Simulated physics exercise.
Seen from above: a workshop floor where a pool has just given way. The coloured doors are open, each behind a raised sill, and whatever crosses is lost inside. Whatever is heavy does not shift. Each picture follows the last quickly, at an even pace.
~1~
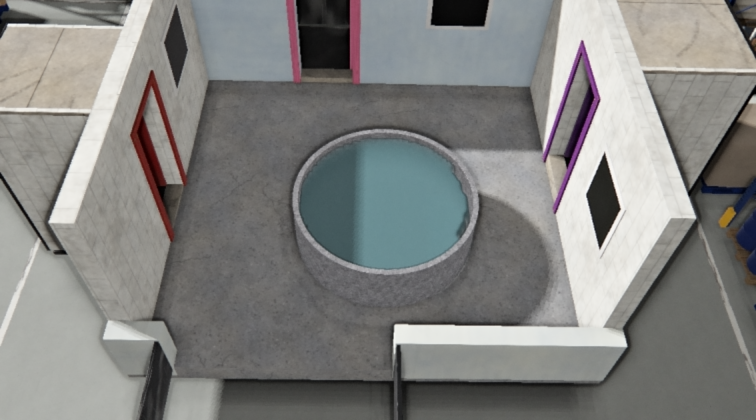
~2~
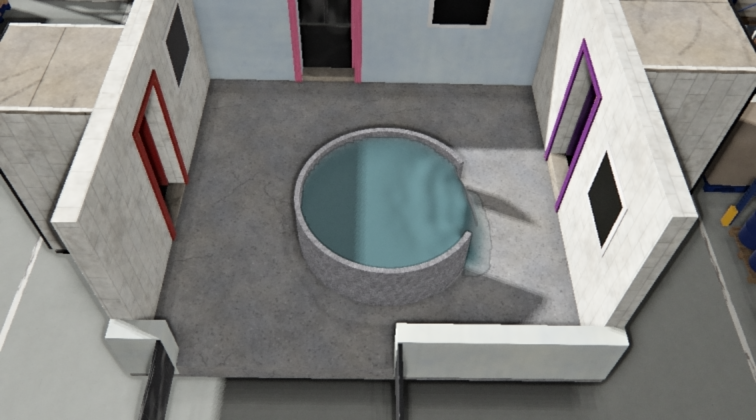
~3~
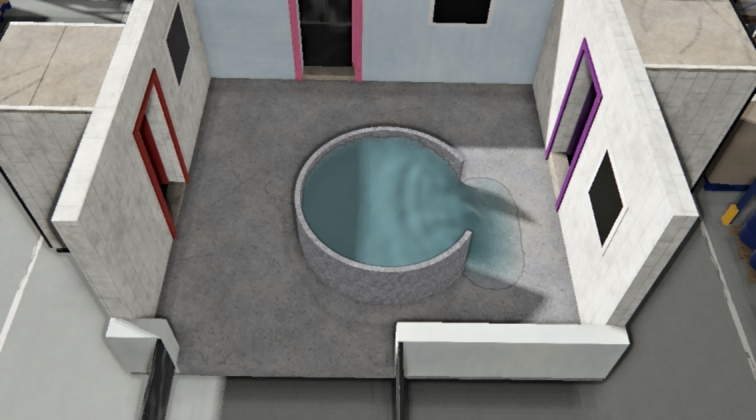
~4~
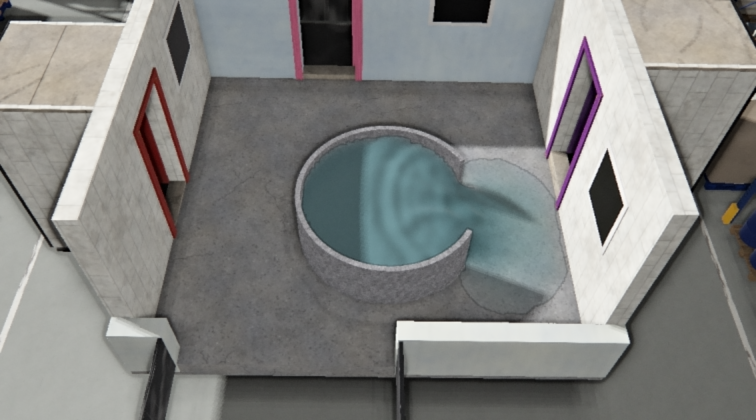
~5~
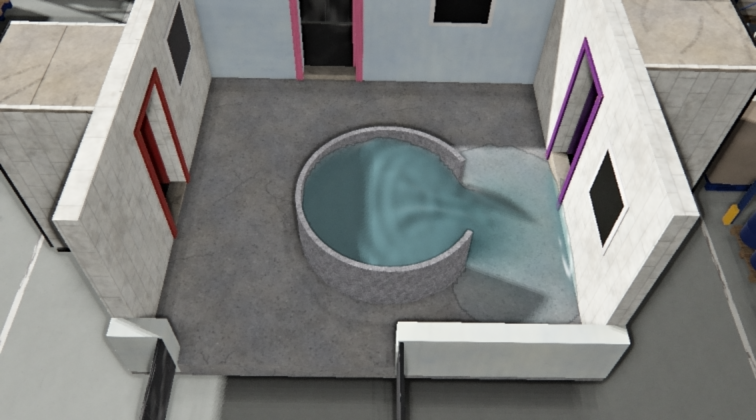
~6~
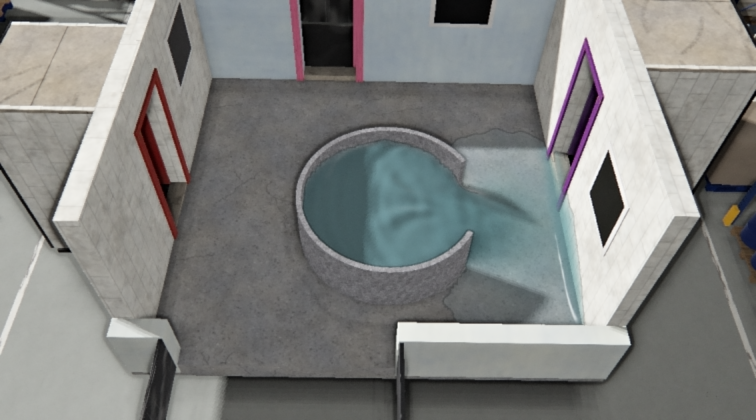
On a grey workshop floor enclosed by pale walls with red, pink and purple doorways, a round stone-rimmed pool sits full and still. Its right side opens and water pours through the gap, fanning across the floor to the right-hand wall, then spreading along its base beside the purple door.
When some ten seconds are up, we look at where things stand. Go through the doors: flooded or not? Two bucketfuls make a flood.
Result: The pink door will not go over two buckets; the purple door will be deluged; the red door will be deluged.
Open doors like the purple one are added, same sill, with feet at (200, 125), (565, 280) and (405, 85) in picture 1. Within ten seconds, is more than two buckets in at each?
In turn: Holds, lets more in, keeps below it.
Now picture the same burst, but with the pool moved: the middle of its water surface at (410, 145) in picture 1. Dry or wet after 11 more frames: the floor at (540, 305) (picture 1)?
At that place: Covered.
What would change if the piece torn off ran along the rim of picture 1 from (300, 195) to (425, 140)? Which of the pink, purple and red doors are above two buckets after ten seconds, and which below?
My reading: The pink one lets more in, the purple one takes less, the red one is over.
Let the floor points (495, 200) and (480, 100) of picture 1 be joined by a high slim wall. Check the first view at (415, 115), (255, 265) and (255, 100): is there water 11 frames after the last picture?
First soaked, then spared, then spared.
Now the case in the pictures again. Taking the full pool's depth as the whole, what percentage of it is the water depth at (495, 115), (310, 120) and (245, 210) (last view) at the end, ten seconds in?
14, 16 and 12 in a hundred, in turn.
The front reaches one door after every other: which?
Answer is the red one.
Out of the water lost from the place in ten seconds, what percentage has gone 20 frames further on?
Near 20 in a hundred.
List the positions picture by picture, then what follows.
In the first frame, the pool at (386, 199) is whole and still.
In the second frame, water pours out at (470, 219) and has run to a hidden place.
In the third frame, water pours out at (470, 220) and has run to (506, 282).
In the fourth frame, the front is at (558, 278), out from the gap at (470, 221).
In the fifth frame, the front is at (549, 167), out from the gap at (470, 222).
In the sixth frame, water pours out at (470, 222) and has run to (545, 145).
A moment on, water covers 20 % of the floor; the pink door not reached, the purple door over two buckets in, the red door not reached.
Next, water covers 35 % of the floor; the pink door not reached, the purple door far over two buckets in, the red door not reached.
Then, water covers 70 % of the floor; the pink door wet at the sill, nothing in, the purple door far over two buckets in, the red door not reached.
Later, water covers 95 % of the floor; the pink door wet at the sill, nothing in, the purple door far over two buckets in, the red door under two buckets in.
In the end, water covers 95 % of the floor; the pink door wet at the sill, nothing in, the purple door far over two buckets in, the red door far over two buckets in.
